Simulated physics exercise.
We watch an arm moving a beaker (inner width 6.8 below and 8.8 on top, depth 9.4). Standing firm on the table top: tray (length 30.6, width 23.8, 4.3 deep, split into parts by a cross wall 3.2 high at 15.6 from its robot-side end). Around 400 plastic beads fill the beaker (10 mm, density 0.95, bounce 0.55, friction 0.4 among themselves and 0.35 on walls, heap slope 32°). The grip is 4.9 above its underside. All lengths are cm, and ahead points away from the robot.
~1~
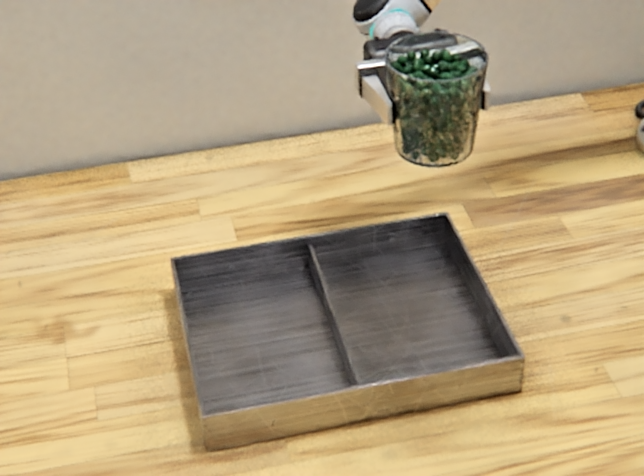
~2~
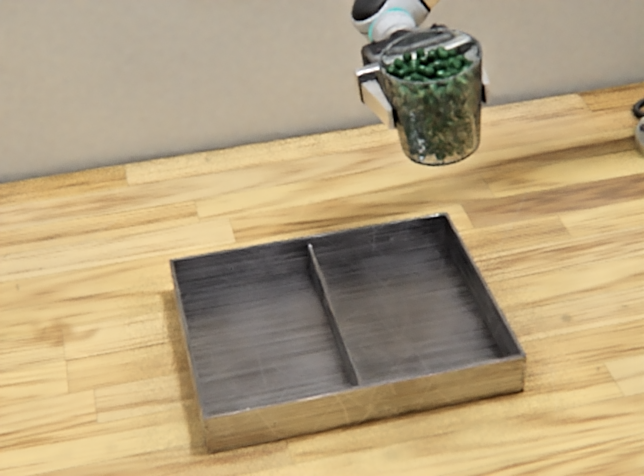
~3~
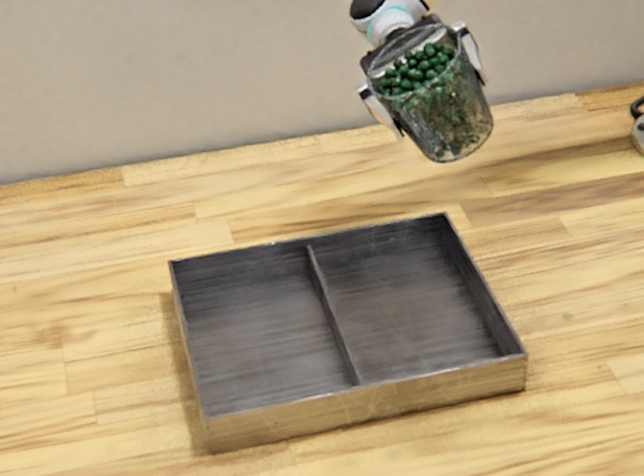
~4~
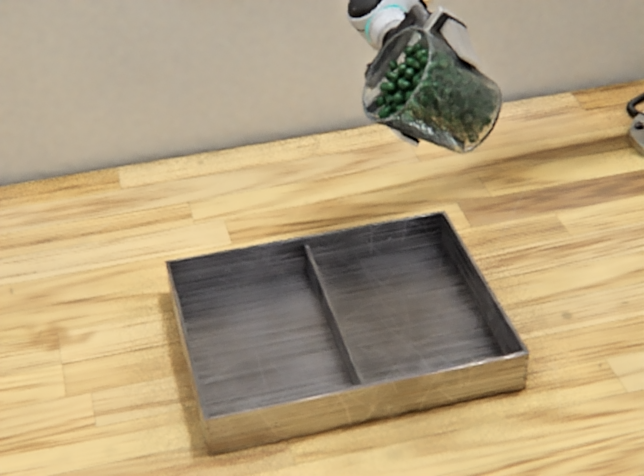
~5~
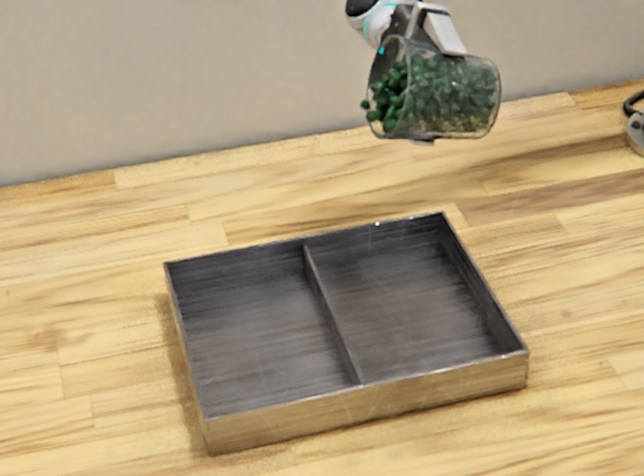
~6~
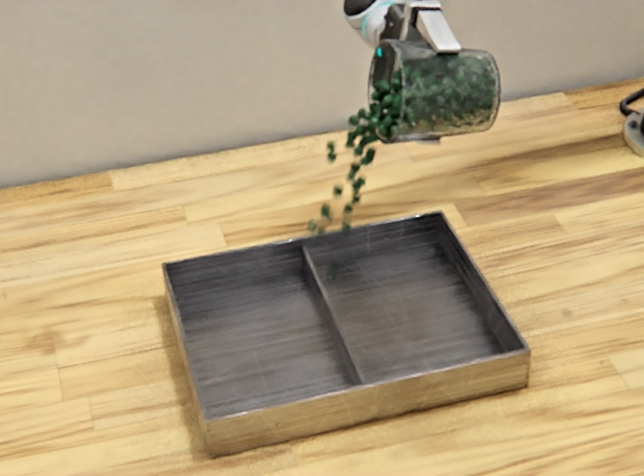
On a wooden tabletop, a robot arm tilting a clear beaker leftward above a divided tray, green beads pouring from its mouth.
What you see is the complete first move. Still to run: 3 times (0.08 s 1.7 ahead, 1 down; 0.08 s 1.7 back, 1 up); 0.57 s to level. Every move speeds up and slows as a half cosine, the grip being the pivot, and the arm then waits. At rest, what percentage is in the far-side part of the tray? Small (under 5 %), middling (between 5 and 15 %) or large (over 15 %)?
Share in the far-side part of the tray: Large (over 15 %).
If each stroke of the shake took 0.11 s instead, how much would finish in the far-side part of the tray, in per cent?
It would be near 35 per cent.
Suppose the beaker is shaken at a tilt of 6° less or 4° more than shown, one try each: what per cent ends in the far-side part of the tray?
Some 35 and 55 per cent.
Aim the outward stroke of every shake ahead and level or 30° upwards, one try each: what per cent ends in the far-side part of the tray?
About 55 and 65 per cent.
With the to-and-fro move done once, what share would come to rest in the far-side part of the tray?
Then about 30 per cent.
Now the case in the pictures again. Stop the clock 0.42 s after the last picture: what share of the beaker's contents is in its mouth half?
About 50 per cent.
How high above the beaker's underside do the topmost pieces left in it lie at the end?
Some 6.5 cm.
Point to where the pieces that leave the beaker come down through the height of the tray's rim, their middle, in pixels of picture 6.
Near (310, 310).
Then, 0.42 s on, tilted 80° forward, highest piece 27 above the table; 233 in the beaker, 101 in the far-side part, 18 in the robot-side part, 43 in flight or on a rim.
Then, 0.84 s on, tilted 24° forward, highest piece 30 above the table; 179 in the beaker, 163 in the far-side part, 48 in the robot-side part, 3 on the table or floor, 2 in flight or on a rim.
Then, 1.25 s on, level, highest piece 28 above the table; 179 in the beaker, 165 in the far-side part, 48 in the robot-side part, 3 on the table or floor.
Then, 2.30 s on, level, highest piece 28 above the table; 179 in the beaker, 165 in the far-side part, 48 in the robot-side part, 3 on the table or floor.
In the end, 179 in the beaker, 165 in the far-side part, 48 in the robot-side part, 3 on the table or floor. That is 42 % in the far-side part of the tray.
